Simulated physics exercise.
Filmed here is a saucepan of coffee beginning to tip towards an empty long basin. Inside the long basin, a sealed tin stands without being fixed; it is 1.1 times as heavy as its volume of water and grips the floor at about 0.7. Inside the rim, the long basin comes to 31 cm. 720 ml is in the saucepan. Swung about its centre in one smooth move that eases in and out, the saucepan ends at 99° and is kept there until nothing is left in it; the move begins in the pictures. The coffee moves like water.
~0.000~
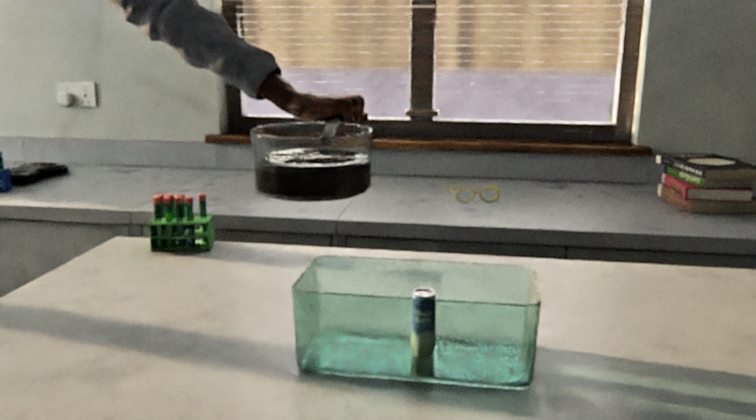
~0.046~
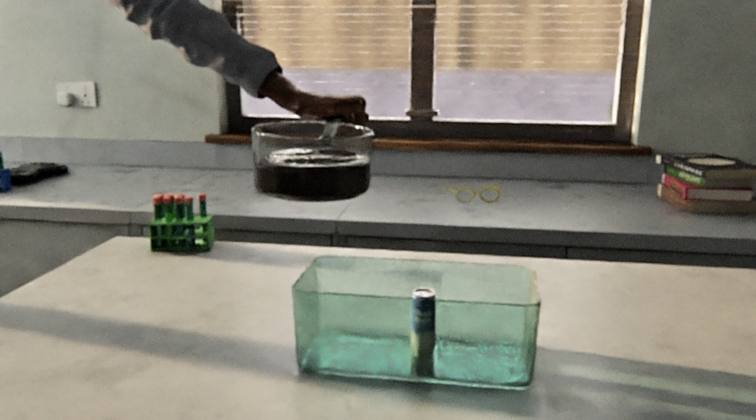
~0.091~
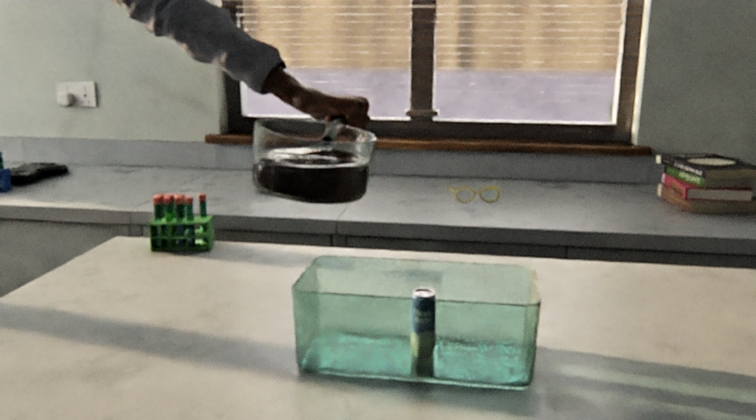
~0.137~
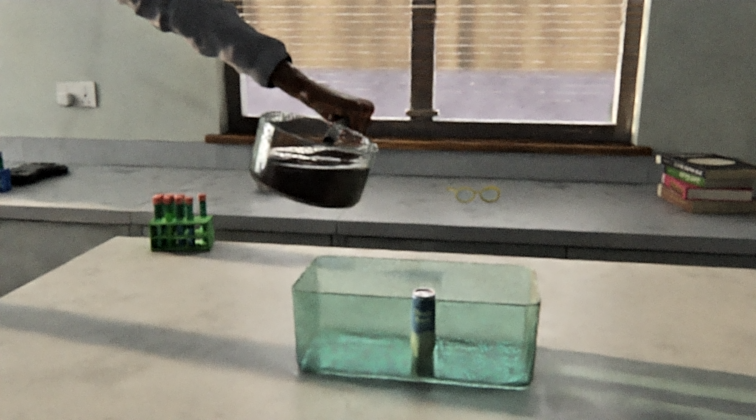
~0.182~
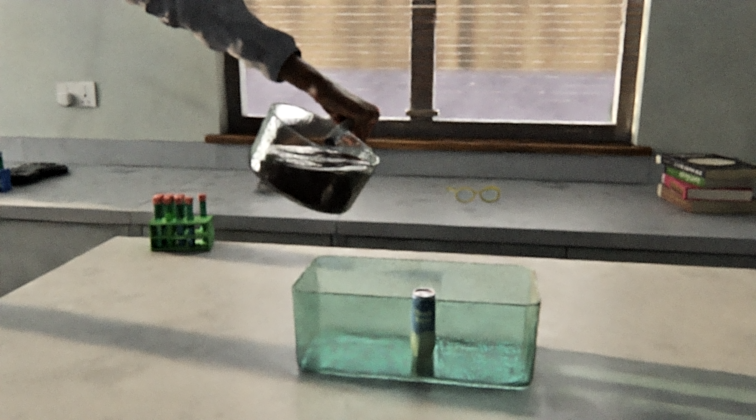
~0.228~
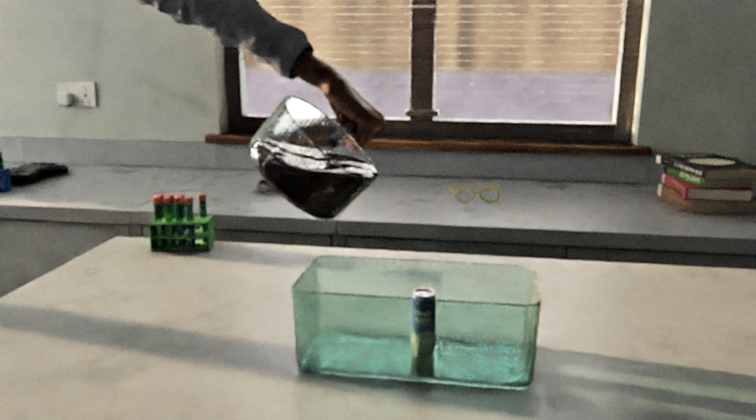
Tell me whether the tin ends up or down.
Down.
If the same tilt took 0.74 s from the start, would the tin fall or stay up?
It tumbles over, then.
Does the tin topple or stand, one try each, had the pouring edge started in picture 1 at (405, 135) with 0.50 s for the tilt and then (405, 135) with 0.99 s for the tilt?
Trial 1 - tin stays standing; trial 2 - tin stays standing.
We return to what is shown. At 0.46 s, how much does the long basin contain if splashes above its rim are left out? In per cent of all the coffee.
About 22 per cent.
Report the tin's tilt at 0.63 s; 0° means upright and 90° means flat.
The tilt is near 15°.
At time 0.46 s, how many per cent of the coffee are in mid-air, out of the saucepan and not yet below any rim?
Share: Roughly 50 per cent.
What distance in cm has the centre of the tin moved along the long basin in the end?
The middle of the tin ends some 8.5 cm along the basin.
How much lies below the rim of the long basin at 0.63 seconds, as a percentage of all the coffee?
Some 80 percent.
After 0.46 s the tilt is 97° and 28 per cent is still to pour; the tin stands where it began.
After 0.63 s the tilt is 99° and 11 per cent is still to pour; the tin leans 13°.
After 0.81 s the tilt is 99° and 3 per cent is still to pour; the tin lies on its side.
After 1.00 s the tilt is 99° and 1 per cent is still to pour; the tin lies on its side.
In the end the tin lies on its side.
